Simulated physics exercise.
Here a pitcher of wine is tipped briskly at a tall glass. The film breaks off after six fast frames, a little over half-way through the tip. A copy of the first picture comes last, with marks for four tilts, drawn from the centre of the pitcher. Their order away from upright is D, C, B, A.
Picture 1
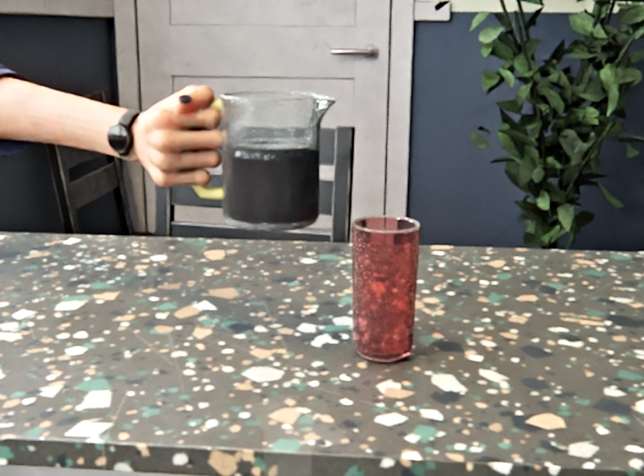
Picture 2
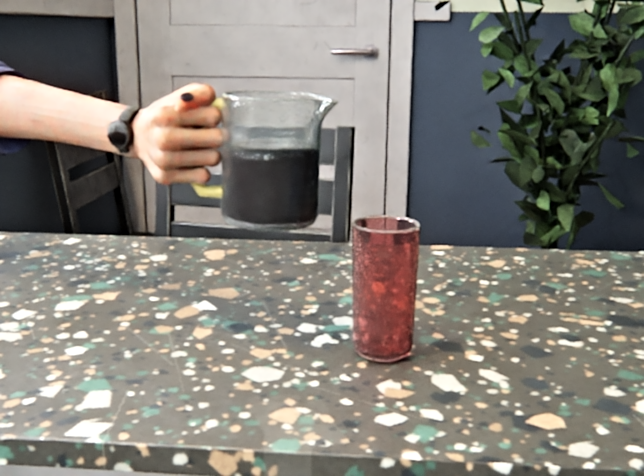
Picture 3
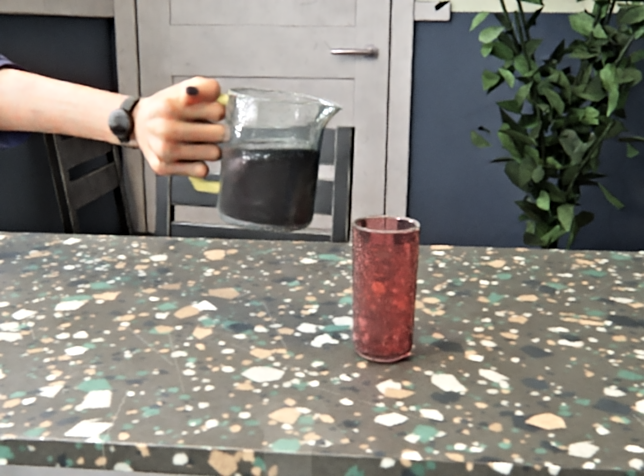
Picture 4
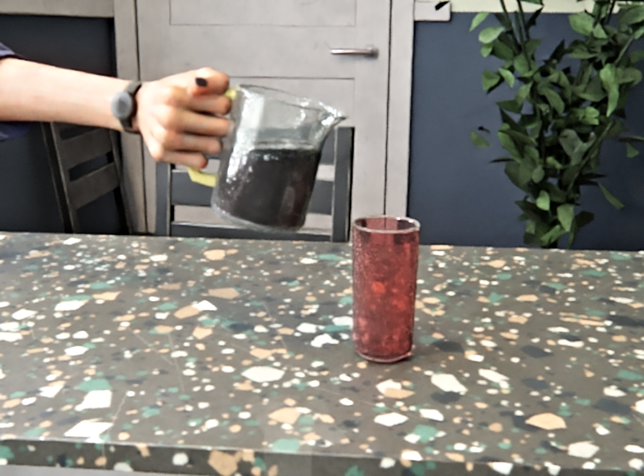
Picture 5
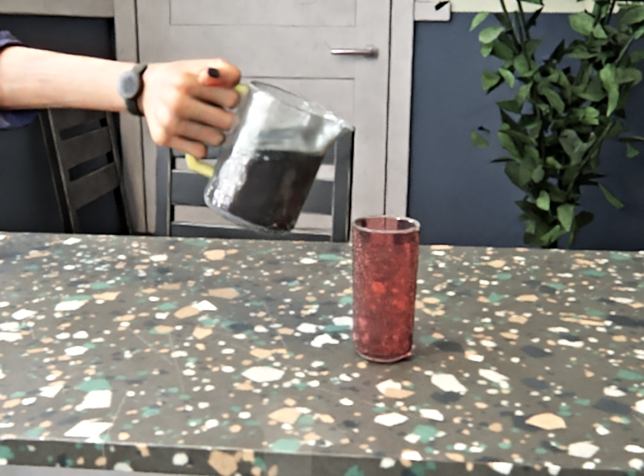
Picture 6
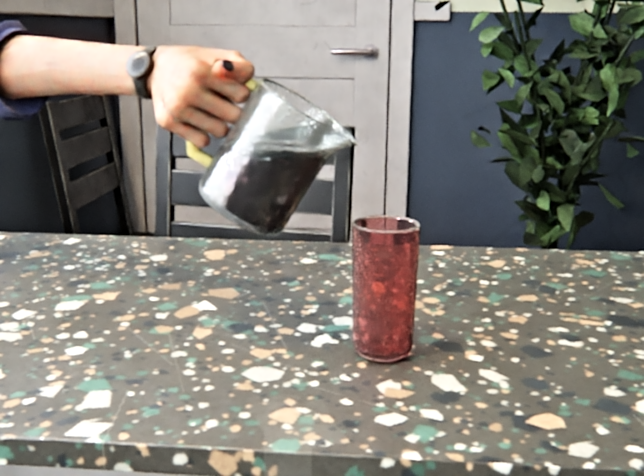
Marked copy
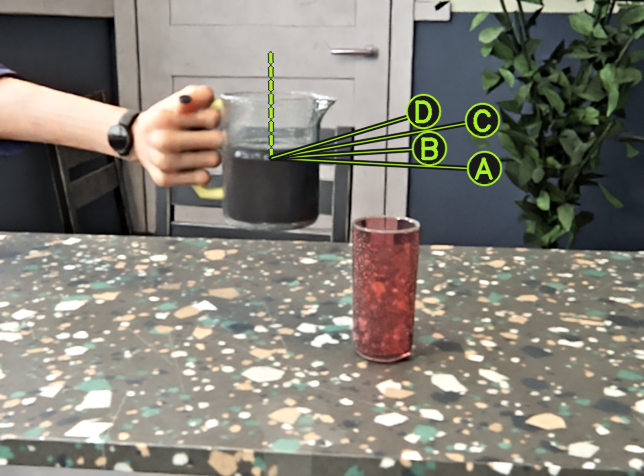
At a speckled table, a hand wearing a dark watch tilting a glass pitcher of dark liquid rightward near a tall red glass.
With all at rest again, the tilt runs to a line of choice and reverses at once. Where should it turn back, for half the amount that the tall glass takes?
Mark D does it best.
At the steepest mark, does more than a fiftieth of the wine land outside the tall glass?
Yes, it does.
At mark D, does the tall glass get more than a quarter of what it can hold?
Yes.
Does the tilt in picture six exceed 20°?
Yes.
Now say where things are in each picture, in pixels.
Upright, lip at (335, 99); rim of the tall glass round (386, 223); nothing has left yet, in the first frame.
Upright, lip at (336, 101); nothing has left yet, in the second frame.
Tipped about 6°, lip at (341, 107); nothing has left yet, in the third frame.
Tipped about 13°, lip at (347, 116); nothing has left yet, in the fourth frame.
Tipped about 22°, lip at (352, 129); nothing has left yet, in the fifth frame.
Tipped about 31°, lip at (356, 142); nothing has left yet, in the sixth frame.
In lime, A at (467, 168); B at (412, 149); C at (465, 123); D at (407, 117).
If A is chosen, the tall glass ends with about 59 % of what it can hold; 29 % of the wine is spilt.
If B is chosen, the tall glass ends with about 69 % of what it can hold; 10 % of the wine is spilt.
If C is chosen, the tall glass ends with about 67 % of what it can hold.
If D is chosen, the tall glass ends with about 51 % of what it can hold.
